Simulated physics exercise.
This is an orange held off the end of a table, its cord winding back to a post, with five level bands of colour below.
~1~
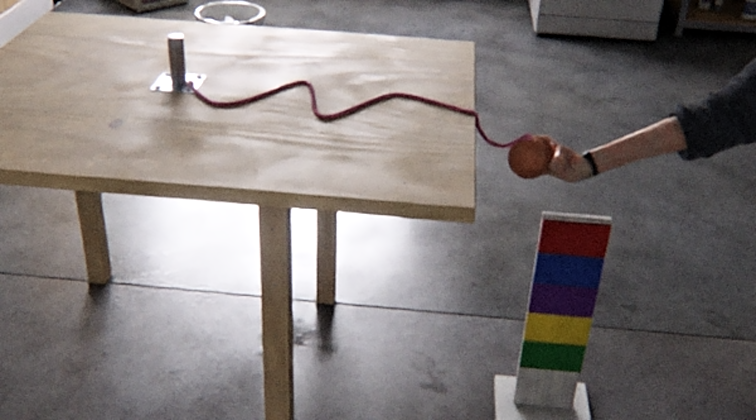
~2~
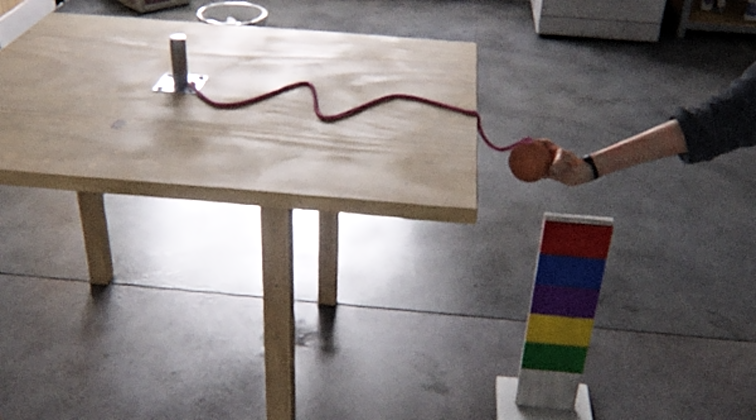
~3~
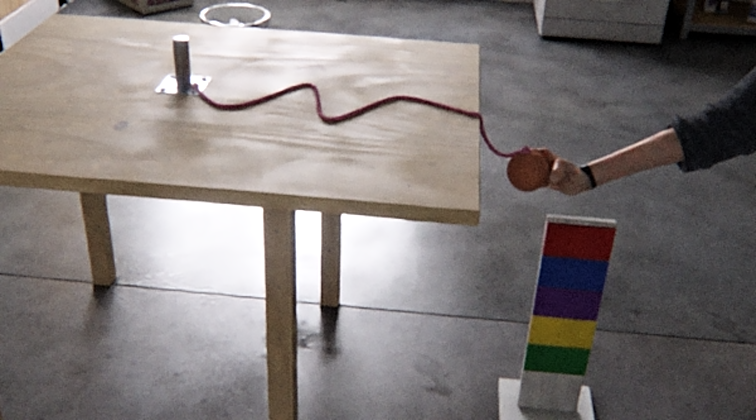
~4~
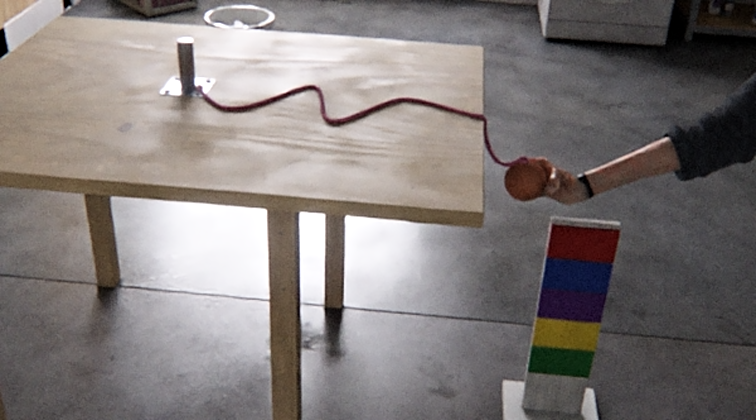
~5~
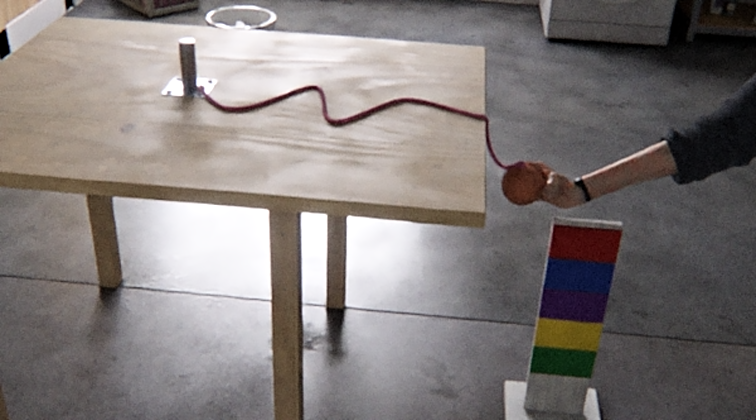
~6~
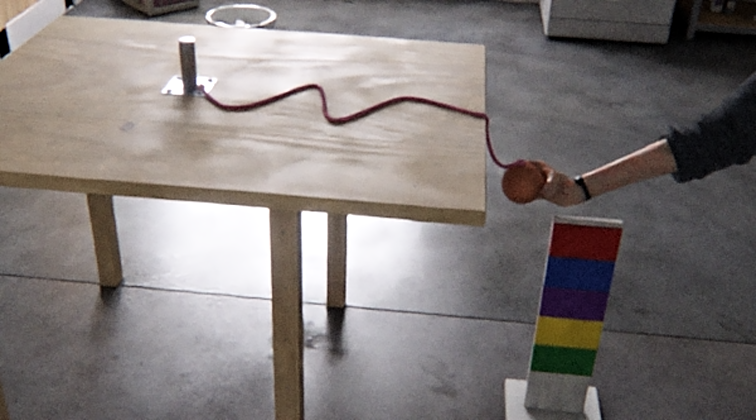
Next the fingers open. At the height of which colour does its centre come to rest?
At yellow.
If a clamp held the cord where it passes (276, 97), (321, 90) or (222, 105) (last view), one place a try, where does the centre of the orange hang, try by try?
Try by try, around (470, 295), (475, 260) and (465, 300).
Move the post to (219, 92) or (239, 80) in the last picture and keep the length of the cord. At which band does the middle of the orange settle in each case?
It would be green; green.
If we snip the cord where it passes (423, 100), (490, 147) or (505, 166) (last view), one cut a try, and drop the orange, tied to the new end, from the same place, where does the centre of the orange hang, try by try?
The places are (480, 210), (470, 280) and (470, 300).
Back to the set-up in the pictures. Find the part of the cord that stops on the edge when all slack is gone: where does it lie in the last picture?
It lies at about (365, 111).
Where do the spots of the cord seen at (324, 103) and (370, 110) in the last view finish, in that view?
The first at (406, 108), the second at (486, 127).
A little later, orange near (501, 316); level with yellow.
Next, orange near (440, 301); level with yellow.
Later still, orange near (478, 320); level with yellow.
When it is over, orange near (462, 317); level with yellow. Its centre hangs level with the yellow band.
